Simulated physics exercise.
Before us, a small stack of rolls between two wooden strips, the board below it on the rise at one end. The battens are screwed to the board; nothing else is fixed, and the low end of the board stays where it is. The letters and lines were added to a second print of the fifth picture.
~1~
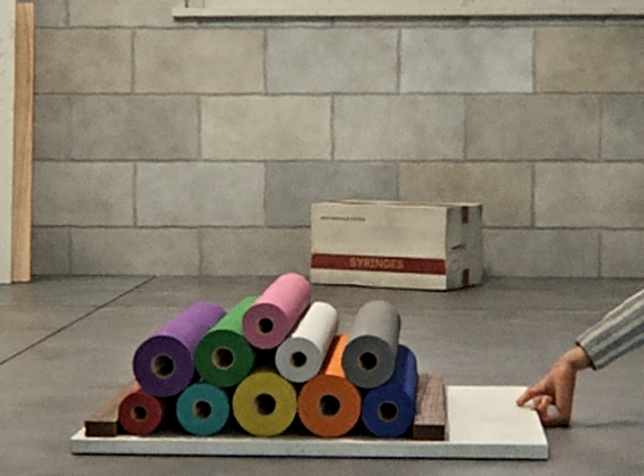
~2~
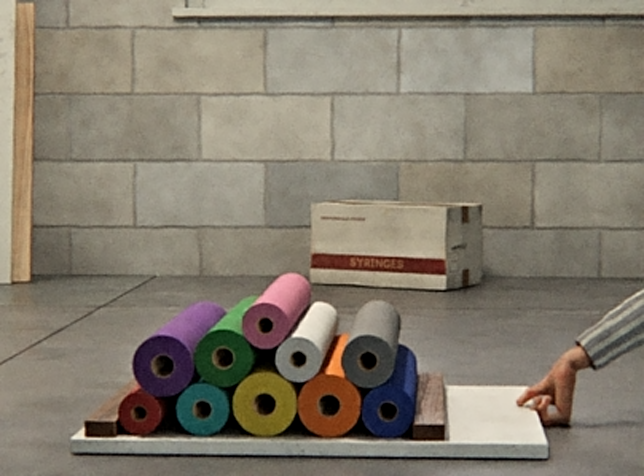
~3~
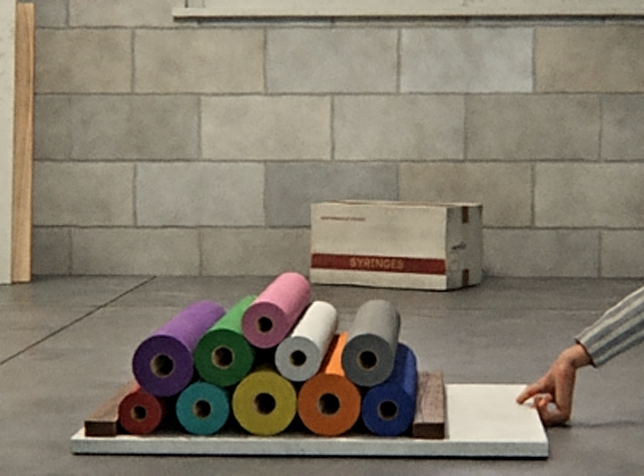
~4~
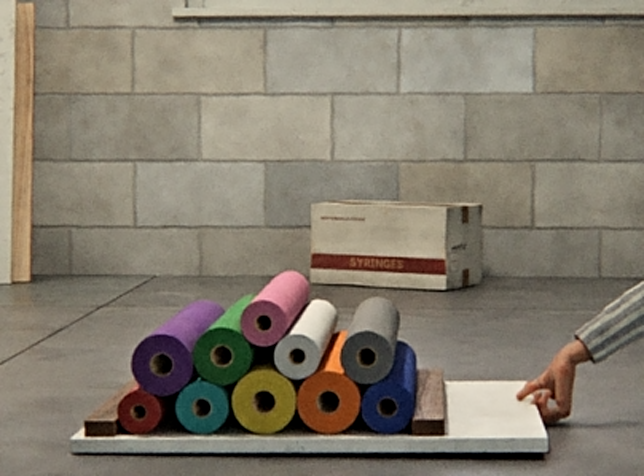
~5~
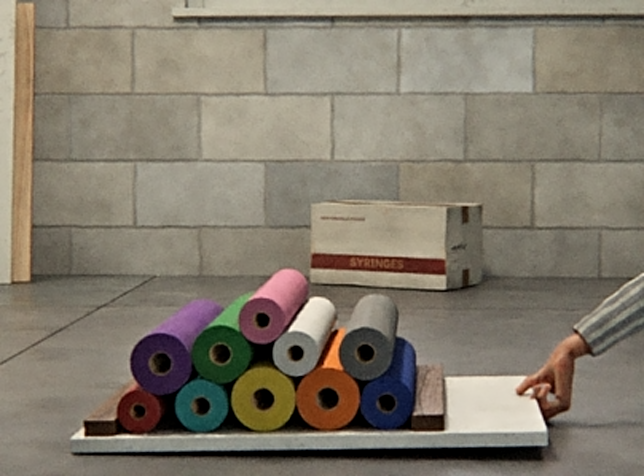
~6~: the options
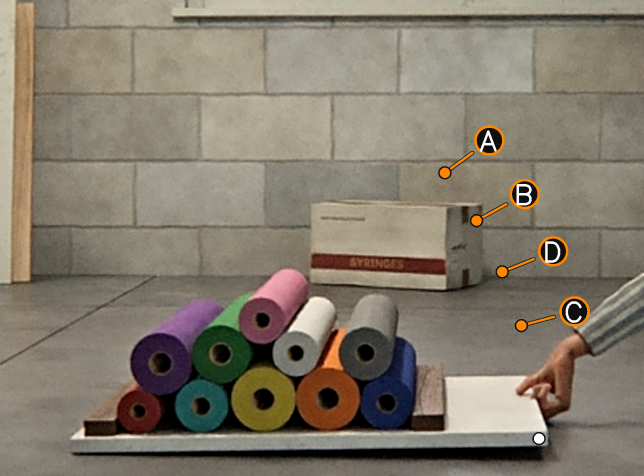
A hand slightly lifts the right end of a white board stacked with colourful rolls.
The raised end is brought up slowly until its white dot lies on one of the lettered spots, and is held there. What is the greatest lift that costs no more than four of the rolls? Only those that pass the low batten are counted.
Up to A.
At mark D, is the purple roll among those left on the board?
No.
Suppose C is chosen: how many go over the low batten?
At C the number is three.
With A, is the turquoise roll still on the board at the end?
Yes, with A.
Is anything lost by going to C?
At C: Yes.
On the marked copy, A at (445, 173); B at (477, 221); C at (522, 325); D at (502, 272); the white dot at (539, 439).
Taking A. A third of the way, board at 20°.
Two thirds of the way, board at 36°.
When it is over, board at 36°, four over the low batten (purple, white, green, pink).
As for the rest, B three over the low batten (purple, green, pink); C three over the low batten (purple, green, pink); D three over the low batten (purple, green, pink).
